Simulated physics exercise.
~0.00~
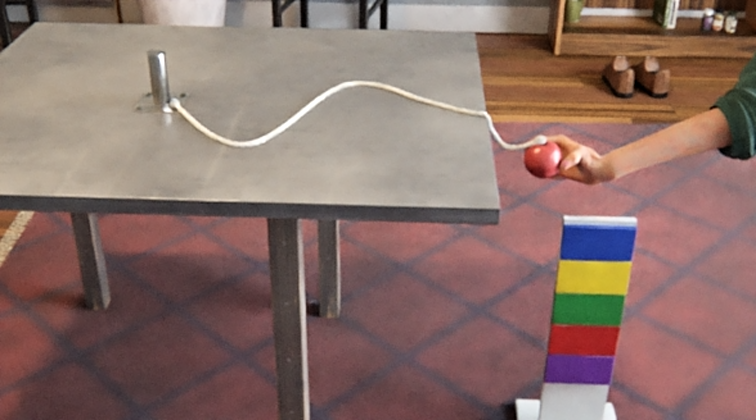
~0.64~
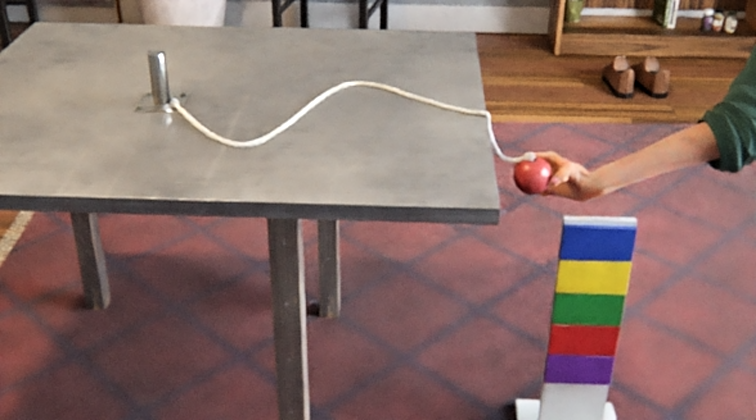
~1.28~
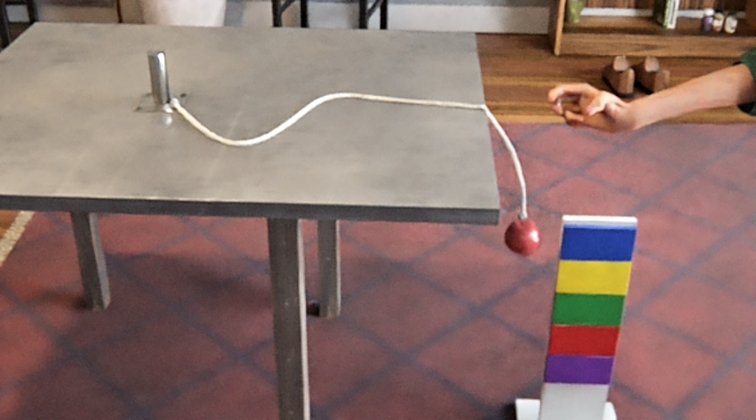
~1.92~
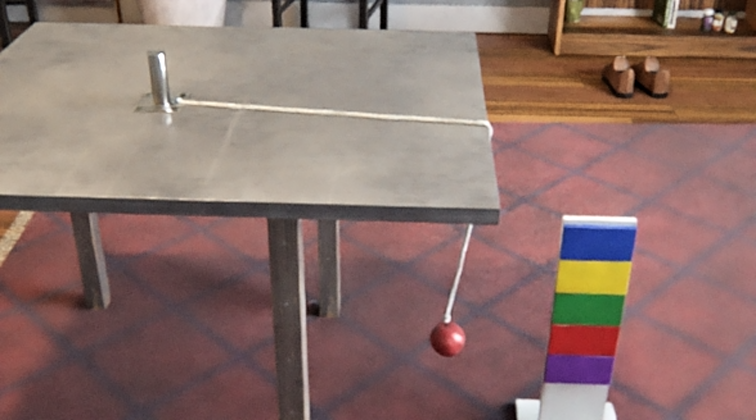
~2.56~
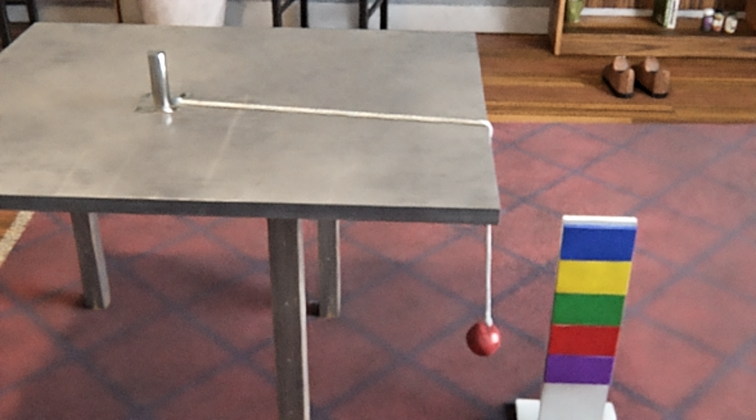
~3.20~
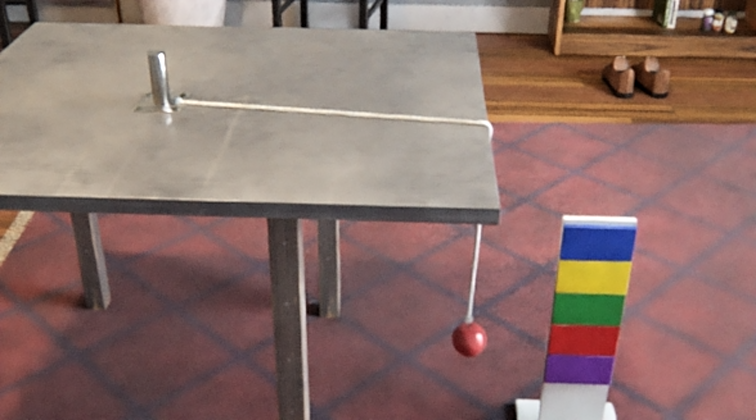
Beside a grey table, a hand held a red ball tied by a slack white cord to a metal post, then let go; it dropped past the edge, pulled the cord straight, and swung gently below, level with the red band of a striped board.
